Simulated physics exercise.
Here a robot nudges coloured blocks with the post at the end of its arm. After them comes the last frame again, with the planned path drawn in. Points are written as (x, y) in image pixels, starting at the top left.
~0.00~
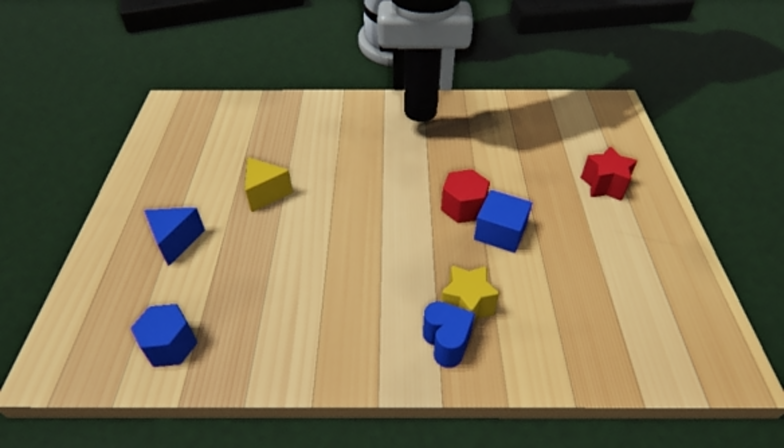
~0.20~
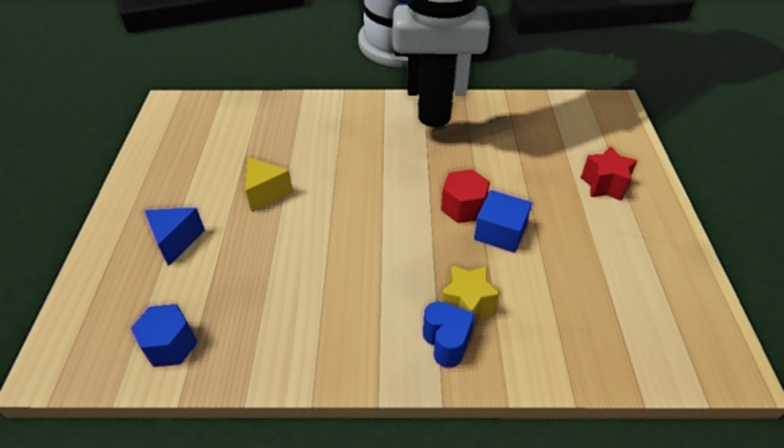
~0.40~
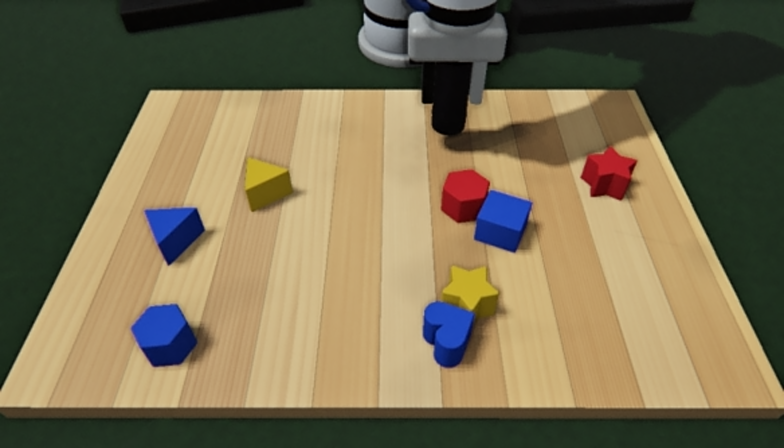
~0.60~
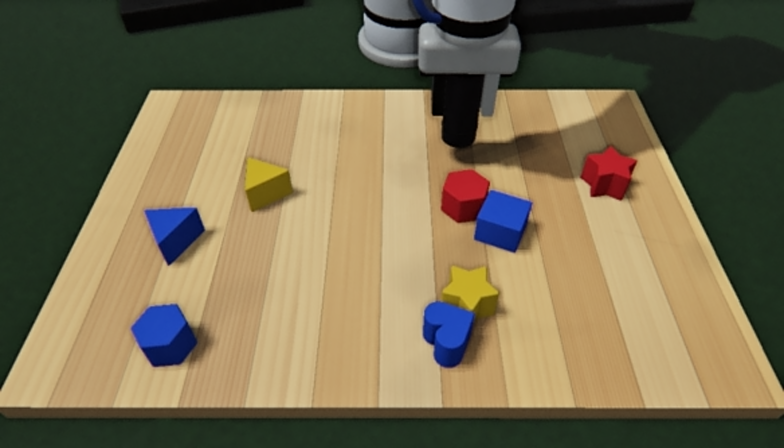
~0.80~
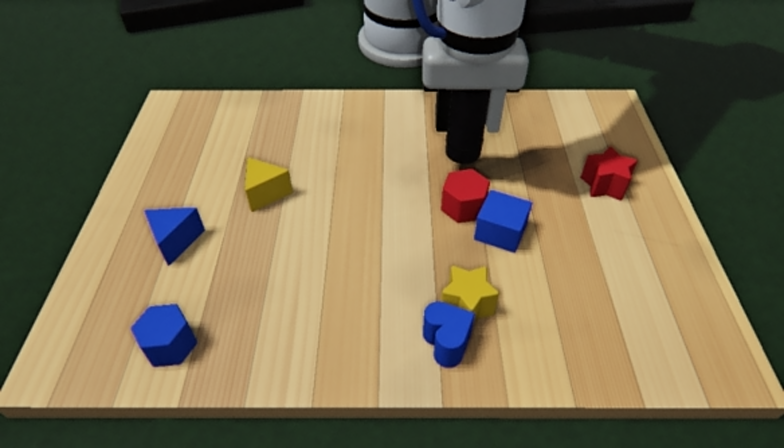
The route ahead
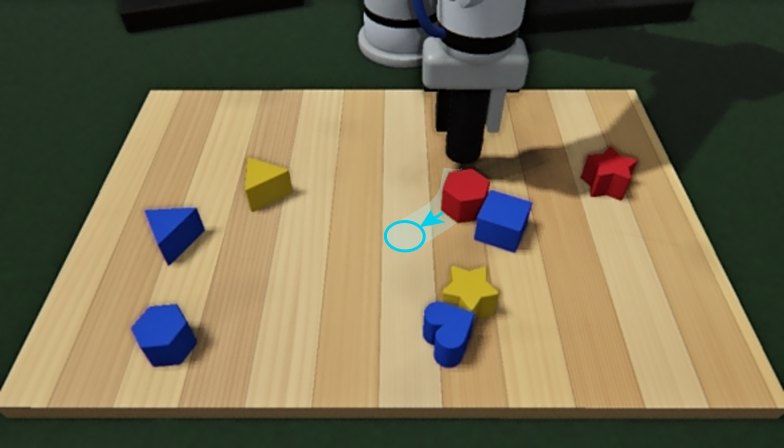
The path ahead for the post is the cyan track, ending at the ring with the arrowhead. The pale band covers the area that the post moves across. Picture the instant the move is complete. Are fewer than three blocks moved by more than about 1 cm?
That would be a yes.
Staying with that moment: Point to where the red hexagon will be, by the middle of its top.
I'd place it at (455, 226), taking the centre of its top.
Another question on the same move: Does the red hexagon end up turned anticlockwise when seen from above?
I expect so.
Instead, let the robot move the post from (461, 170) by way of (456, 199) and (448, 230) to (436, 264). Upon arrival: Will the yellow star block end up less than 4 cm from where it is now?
Yes
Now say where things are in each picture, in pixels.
In the first picture, tip of the post (421, 113), middles of tops, red hexagon (467, 184), yellow star block (470, 284), blue square (506, 209).
In the second picture, post (434, 118), nothing pushed.
In the third picture, post (448, 126), nothing pushed.
In the fourth picture, post (458, 138), nothing pushed.
In the fifth picture, post (463, 153), red hexagon (467, 184), yellow star block (470, 284), blue square (506, 209).
The line goes from (461, 170) by way of (456, 195) and (436, 218) to (405, 236).
What follows on the original path. One third of the way, post (458, 180); red hexagon (463, 202); blue square (508, 211).
Two thirds of the way, post (436, 202); red hexagon (456, 224), turned 15° anticlockwise; blue square (508, 211).
At the end, post (405, 220); red hexagon (455, 226), turned 25° anticlockwise; yellow star block unmoved; blue square (508, 211).
